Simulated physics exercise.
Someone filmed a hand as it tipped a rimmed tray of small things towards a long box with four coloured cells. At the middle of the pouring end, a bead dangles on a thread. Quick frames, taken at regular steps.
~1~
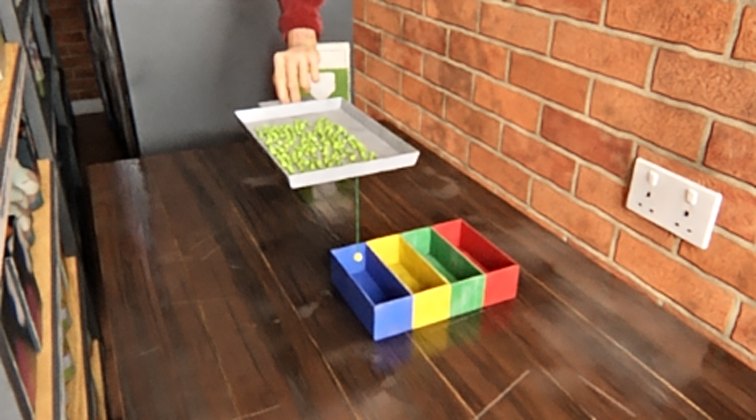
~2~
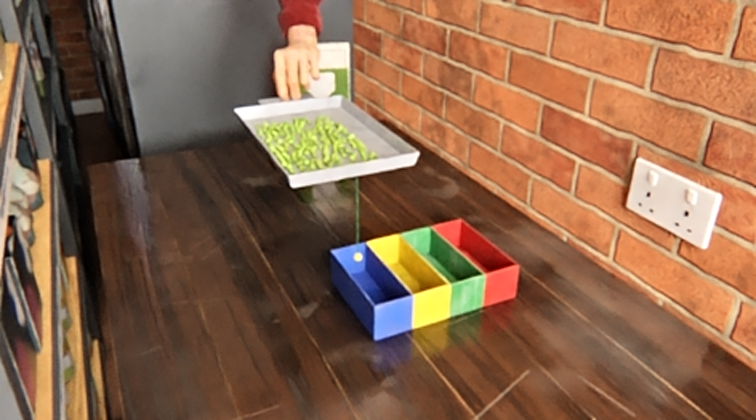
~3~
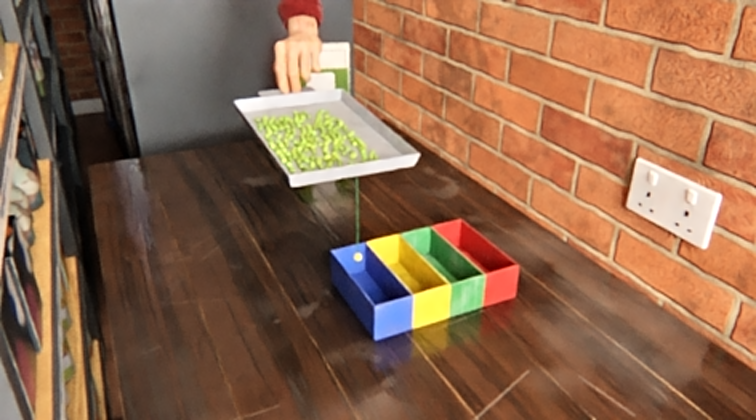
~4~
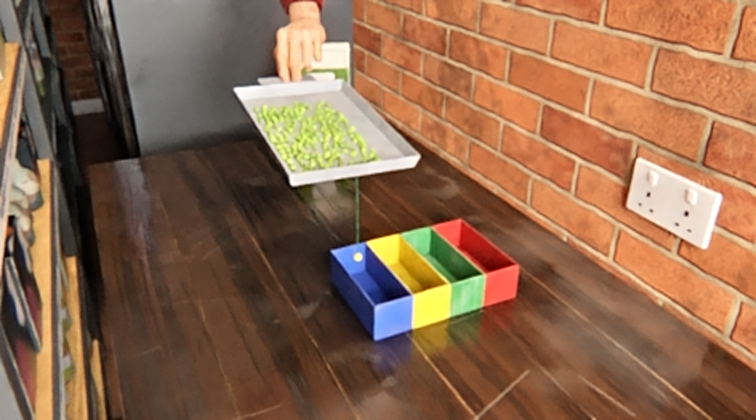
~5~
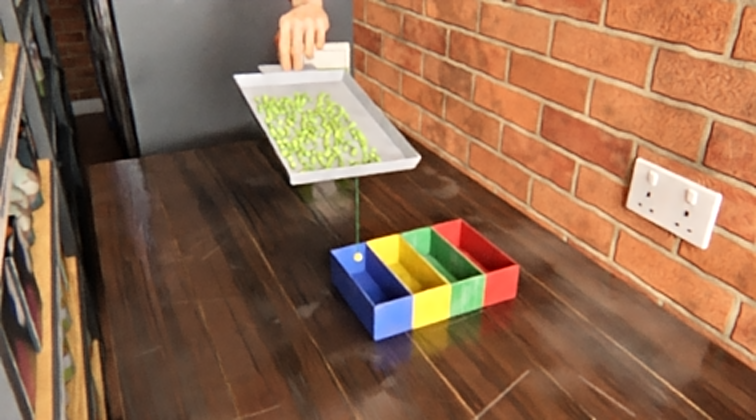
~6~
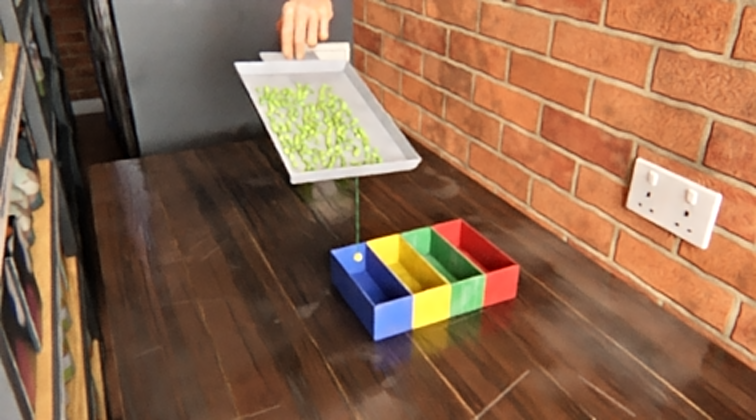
At first, a hand holds a pale rimmed tray of small green peas behind a box with blue, yellow, green and red cells, a bead hanging on a thread. The hand then gradually raises the far end, steepening the tray, while its near edge tilts slightly lower at the right corner.
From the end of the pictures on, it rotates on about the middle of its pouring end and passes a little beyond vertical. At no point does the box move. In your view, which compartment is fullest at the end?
Fullest: The yellow compartment.
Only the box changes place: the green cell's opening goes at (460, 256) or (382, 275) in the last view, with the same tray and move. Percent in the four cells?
It comes to about 80 per cent the first time and about 90 per cent the second.
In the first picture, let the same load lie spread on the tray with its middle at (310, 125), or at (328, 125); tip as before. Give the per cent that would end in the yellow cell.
Around 60 in a hundred the first time, around 60 in a hundred the second.
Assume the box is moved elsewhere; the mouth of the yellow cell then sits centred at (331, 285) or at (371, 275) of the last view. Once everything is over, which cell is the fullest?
So the first one goes to the cell in red and the second to the green cell.
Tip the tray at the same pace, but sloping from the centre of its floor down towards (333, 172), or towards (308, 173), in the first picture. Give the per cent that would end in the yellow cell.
Shares: About 0 in a hundred, then about 0 in a hundred.
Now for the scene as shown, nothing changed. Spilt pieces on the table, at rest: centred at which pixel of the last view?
About (357, 352) in the last picture.
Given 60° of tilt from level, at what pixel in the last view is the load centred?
I'd mark it close to (374, 161).
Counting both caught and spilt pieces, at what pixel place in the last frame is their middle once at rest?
Somewhere around (411, 303) in the last picture.
Just after the last frame, tray tipped steeply; almost all on the tray; just a few in the yellow cell; about a tenth falling or outside the box.
A moment on, tray tipped right over; roughly half on the tray; about a tenth in the yellow cell; about a tenth in the blue cell; just a few in the green cell; roughly a quarter falling or outside the box.
Further on, tray tipped past a quarter turn; roughly two thirds in the yellow cell; roughly a quarter in the blue cell; about a tenth in the green cell; about a tenth falling or outside the box.
When it is over, tray tipped past a quarter turn; roughly two thirds in the yellow cell; roughly a quarter in the blue cell; about a tenth in the green cell; not one in the red cell; about a tenth outside the box.
